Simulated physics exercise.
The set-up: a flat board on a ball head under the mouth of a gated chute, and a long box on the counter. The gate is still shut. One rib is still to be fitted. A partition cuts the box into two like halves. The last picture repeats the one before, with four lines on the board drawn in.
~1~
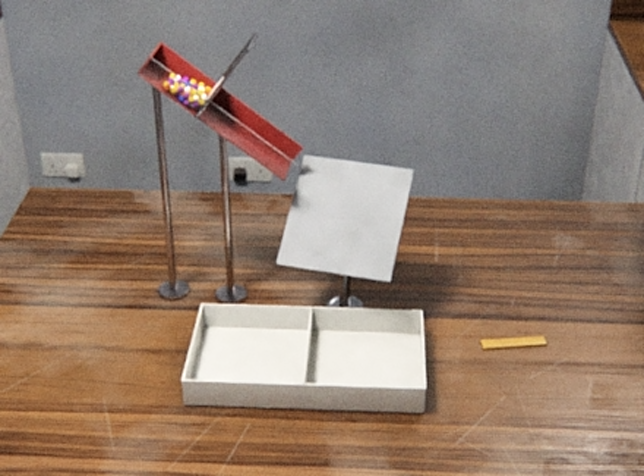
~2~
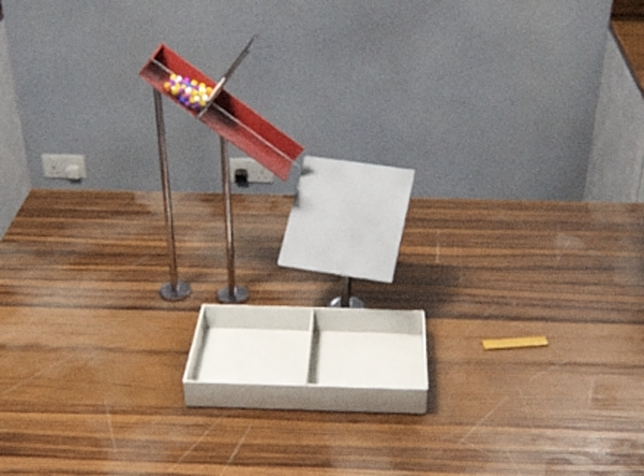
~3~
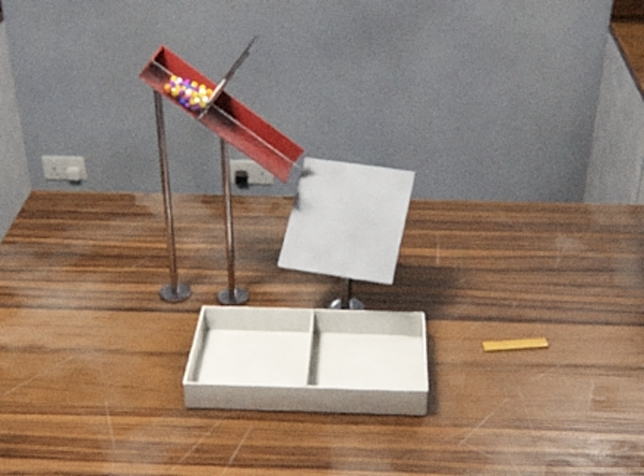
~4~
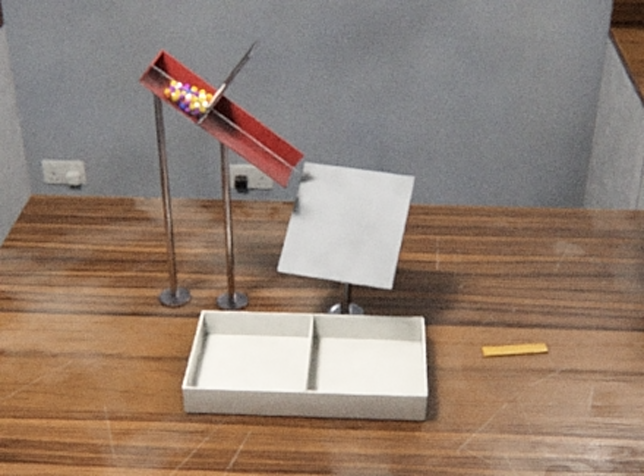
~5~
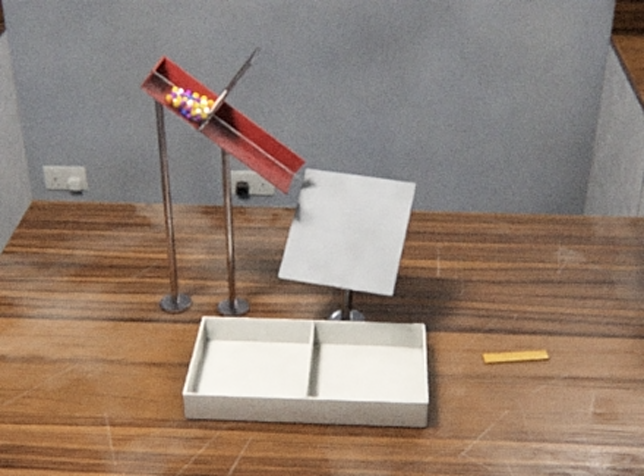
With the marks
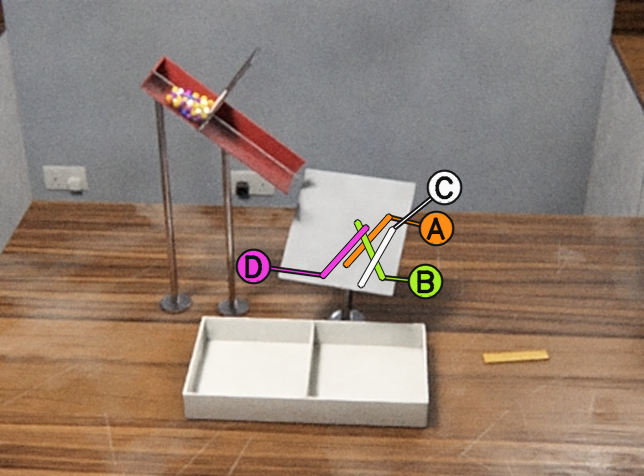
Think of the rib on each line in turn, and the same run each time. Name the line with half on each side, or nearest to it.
It is A.
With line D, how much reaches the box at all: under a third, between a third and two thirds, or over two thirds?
Over two thirds.
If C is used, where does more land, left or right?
Right.
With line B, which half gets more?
More lands on the right.
On the marked copy, line A from (389, 217) to (346, 264); line B from (357, 222) to (382, 277); line C from (392, 229) to (361, 284); line D from (365, 227) to (323, 275).
Choosing A, of what is caught, about half in the left half, about half in the right.
Choosing B, of what is caught, a small part in the left half, nearly all in the right.
Choosing C, of what is caught, a small part in the left half, most in the right.
Choosing D, of what is caught, most in the left half, about a quarter in the right.
